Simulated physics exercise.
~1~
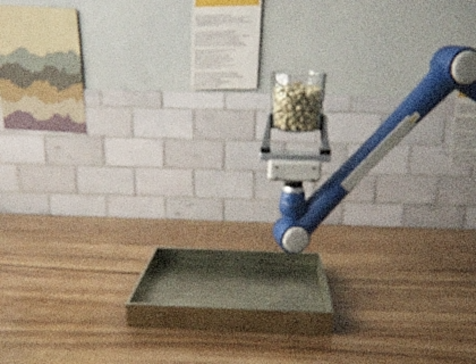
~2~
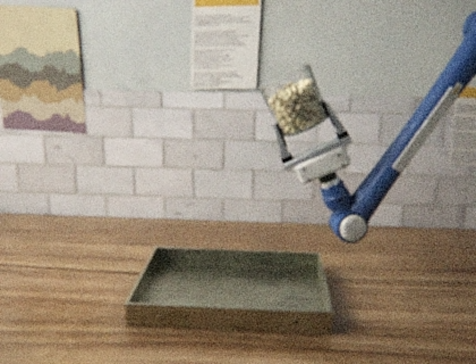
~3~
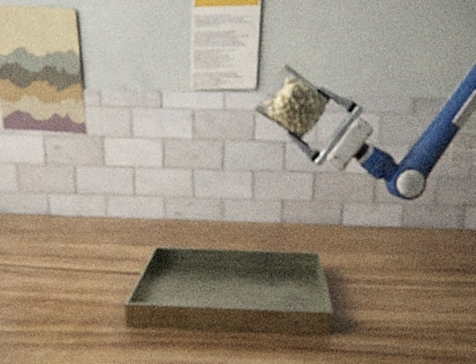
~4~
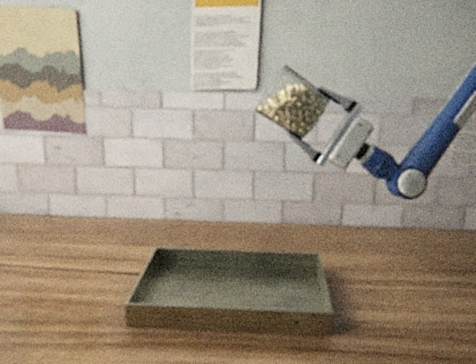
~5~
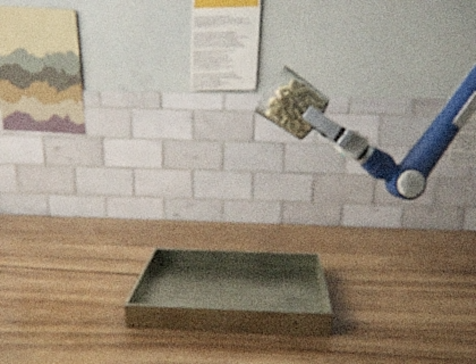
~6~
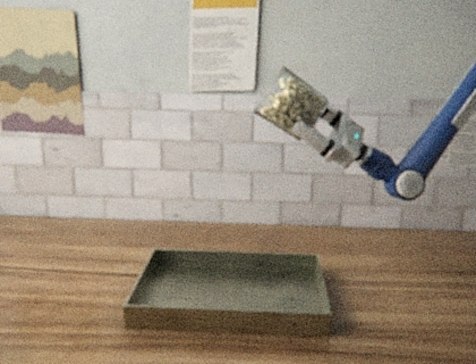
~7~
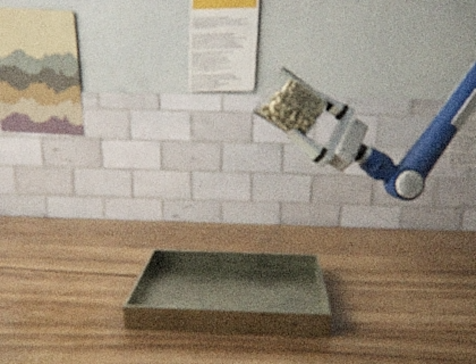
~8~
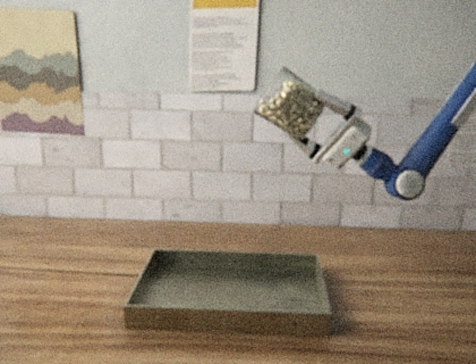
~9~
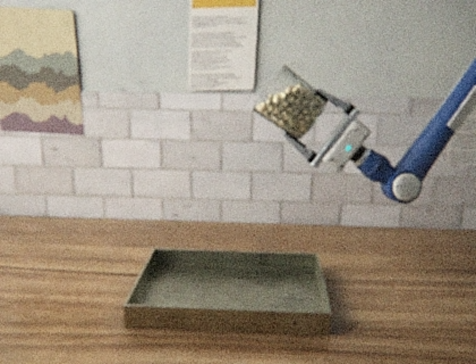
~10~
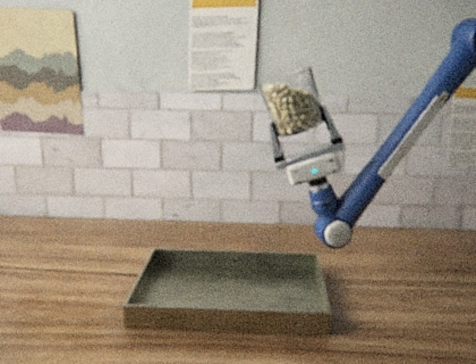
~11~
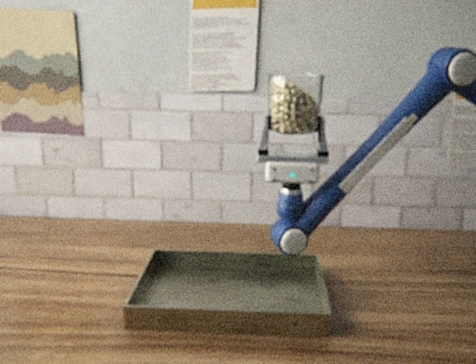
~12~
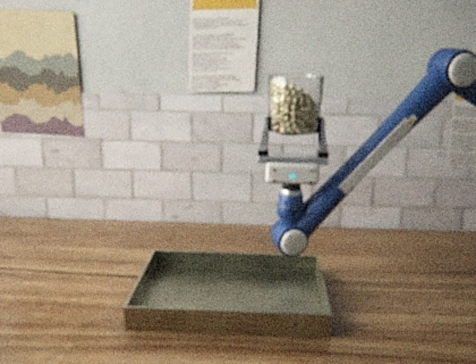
On a wooden table against a pale brick wall, a blue robot arm held a clear cup of dried beans above an empty tray, tipped it to the left, rolled it around while tilted, then set it upright again with the beans still inside.
